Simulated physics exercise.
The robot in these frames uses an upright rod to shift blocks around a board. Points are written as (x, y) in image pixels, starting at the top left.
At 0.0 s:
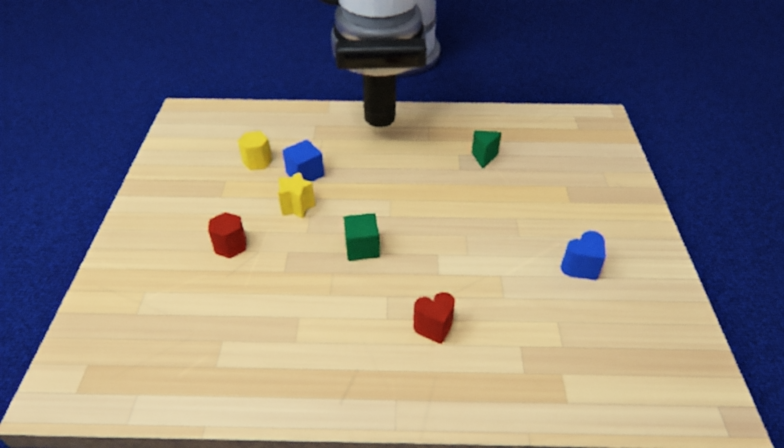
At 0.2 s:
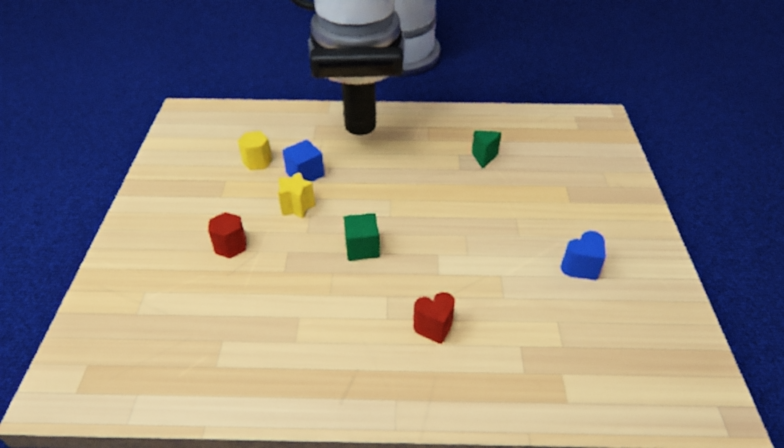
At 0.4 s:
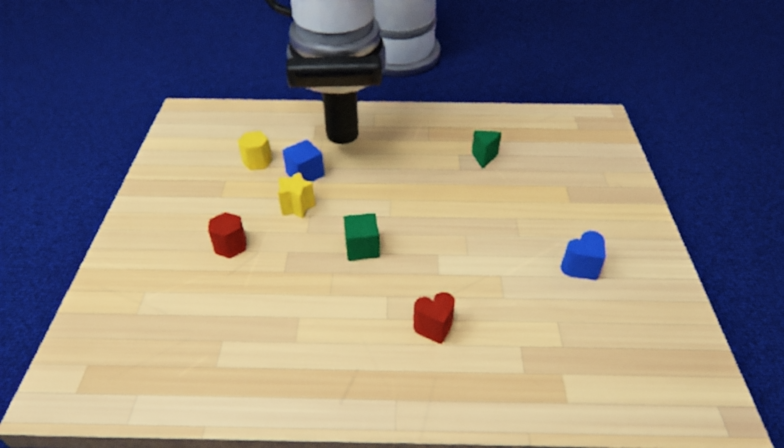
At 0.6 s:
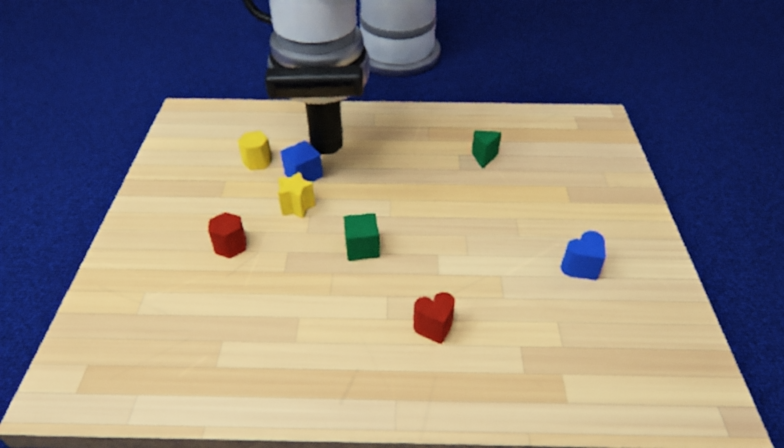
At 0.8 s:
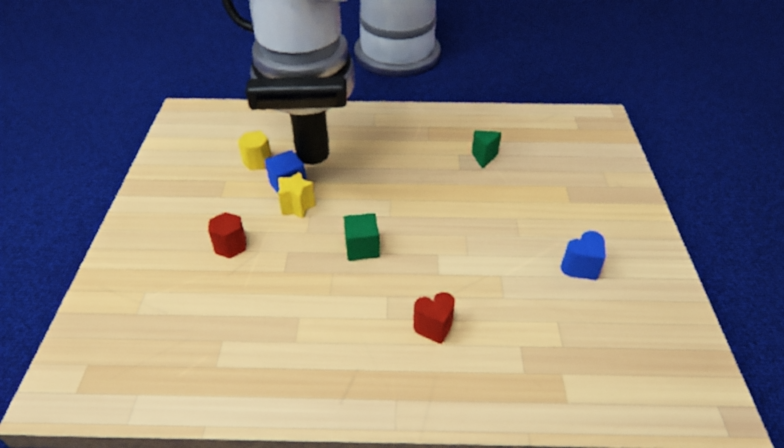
A robot's black rod moves left and nudges the blue block beside the yellow star.
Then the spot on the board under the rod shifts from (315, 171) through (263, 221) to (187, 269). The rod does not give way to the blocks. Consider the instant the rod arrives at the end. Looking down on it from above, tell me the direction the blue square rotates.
My answer: Clockwise.
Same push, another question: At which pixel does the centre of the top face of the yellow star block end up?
Just about (283, 210).
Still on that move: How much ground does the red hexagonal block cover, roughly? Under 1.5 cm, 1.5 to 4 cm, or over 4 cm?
Distance: More than 4 cm.
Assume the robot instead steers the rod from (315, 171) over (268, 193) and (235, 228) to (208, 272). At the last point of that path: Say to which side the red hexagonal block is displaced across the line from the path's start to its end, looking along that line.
That's a shift to the left.
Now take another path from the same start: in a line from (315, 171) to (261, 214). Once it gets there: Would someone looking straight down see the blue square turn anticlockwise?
No, I don't think so.
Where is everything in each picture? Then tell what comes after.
The first picture shows tip of the rod at (380, 119), middles of tops, red hexagonal block at (224, 223), yellow hexagonal block at (253, 139), blue square at (302, 151), yellow star block at (294, 184).
The second picture shows rod at (360, 127), nothing pushed.
The third picture shows rod at (343, 135), nothing pushed.
The fourth picture shows rod at (327, 145), blue square at (300, 152).
The fifth picture shows rod at (313, 155), red hexagonal block at (224, 223), yellow hexagonal block at (253, 139), blue square at (284, 162), yellow star block at (294, 184).
What follows on the original path. One third of the way, rod at (278, 187); blue square at (241, 189), turned 25° clockwise; yellow star block at (287, 200), turned 75° anticlockwise.
Two thirds of the way, rod at (237, 221); red hexagonal block at (206, 236); blue square at (207, 203), turned 70° clockwise; yellow star block at (283, 210), turned 115° anticlockwise.
At the end, rod at (181, 252); red hexagonal block at (152, 273), turned 35° anticlockwise; yellow hexagonal block unmoved; blue square at (206, 203), turned 75° clockwise; yellow star block at (283, 210), turned 115° anticlockwise.
